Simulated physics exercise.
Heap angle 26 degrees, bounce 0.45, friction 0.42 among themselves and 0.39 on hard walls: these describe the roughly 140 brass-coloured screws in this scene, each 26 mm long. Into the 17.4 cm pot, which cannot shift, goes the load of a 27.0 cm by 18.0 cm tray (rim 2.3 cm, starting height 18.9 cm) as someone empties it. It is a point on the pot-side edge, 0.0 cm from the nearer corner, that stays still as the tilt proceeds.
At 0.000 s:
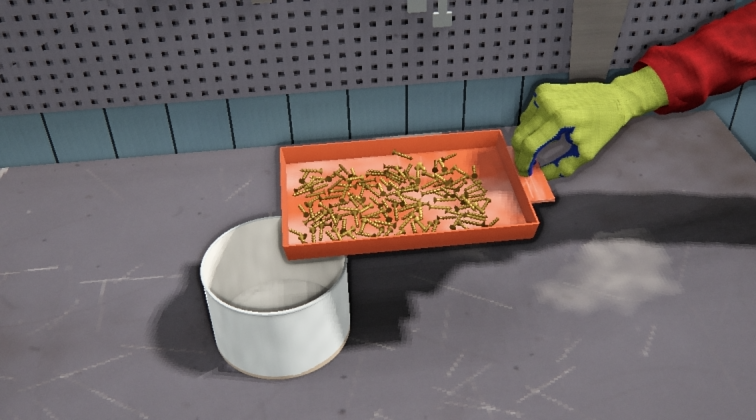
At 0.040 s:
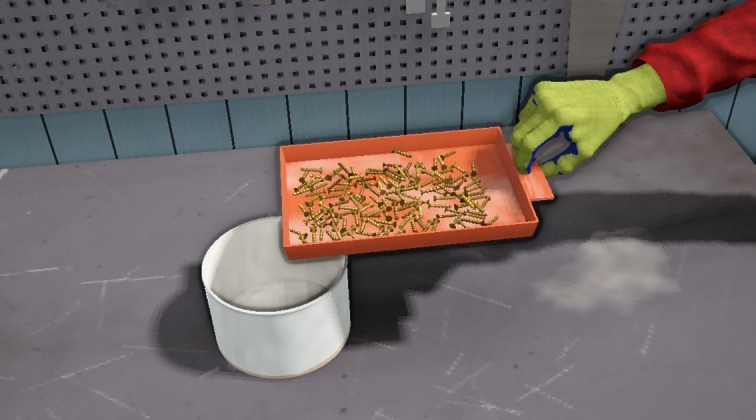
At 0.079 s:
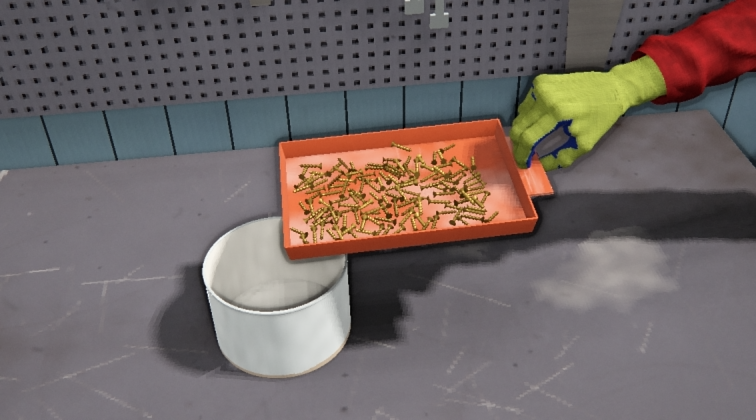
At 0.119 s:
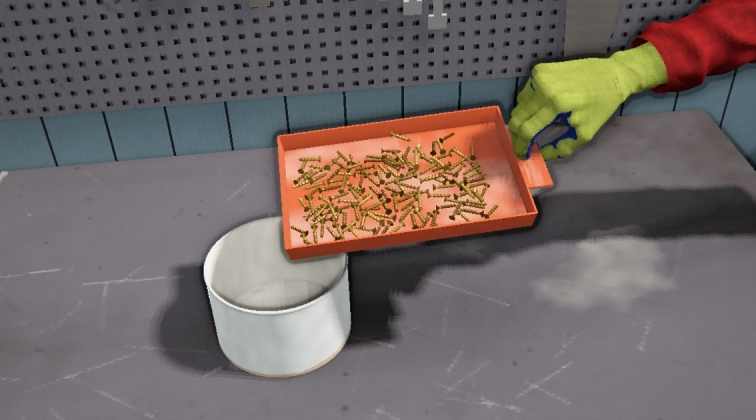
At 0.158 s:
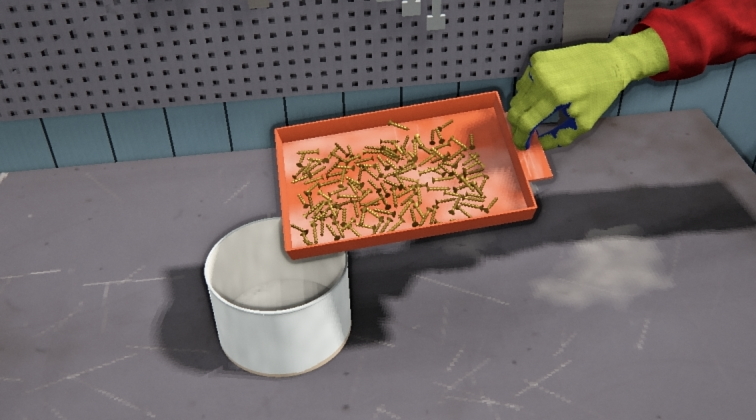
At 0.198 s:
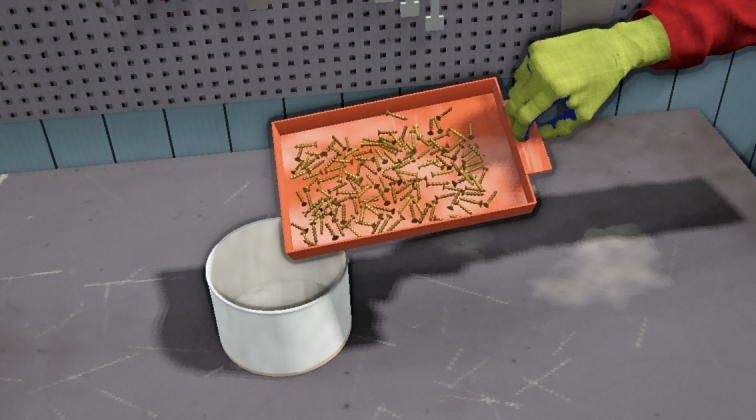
On a scratched grey workbench, a yellow-green-gloved hand held an orange tray of brass-coloured screws partly over a white pot, then slowly raised the tray's back and right side, leaving its left front corner lowest.
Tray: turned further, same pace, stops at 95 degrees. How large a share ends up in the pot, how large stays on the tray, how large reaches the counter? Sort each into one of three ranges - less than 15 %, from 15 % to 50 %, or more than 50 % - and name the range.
Ranges: Pot: Less than 15 %; tray: Less than 15 %; counter: More than 50 %.
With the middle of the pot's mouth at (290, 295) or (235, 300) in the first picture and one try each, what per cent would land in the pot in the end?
25 and 15 %.
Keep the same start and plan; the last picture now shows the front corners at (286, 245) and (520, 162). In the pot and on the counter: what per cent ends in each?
Pot 75 % / counter 25 %.
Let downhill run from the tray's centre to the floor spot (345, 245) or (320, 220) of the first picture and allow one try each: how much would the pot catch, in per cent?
That would be close to 0 per cent and then close to 45 per cent.
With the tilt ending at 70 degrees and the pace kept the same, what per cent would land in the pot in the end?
I'd expect some 0 per cent in the pot.
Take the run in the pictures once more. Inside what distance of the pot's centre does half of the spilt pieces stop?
About 20 centimetres.
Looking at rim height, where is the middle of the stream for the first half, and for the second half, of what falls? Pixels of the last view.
Near (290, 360) at first, near (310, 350) afterwards.
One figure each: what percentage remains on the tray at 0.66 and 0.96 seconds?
Earlier moment 80, later moment 0.
After 0.47 s, tilt 56 degrees; the tray holds 100 %, the pot 0 %.
Then, at 0.66 s, tilt 83 degrees; the tray holds 80 %, the pot 0 %.
After 0.96 s, tilt 95 degrees; the tray holds 0 %, the pot 0 %.
In the end, at 2.0 s, pot 0 %, tray 0 %, counter 100 %.
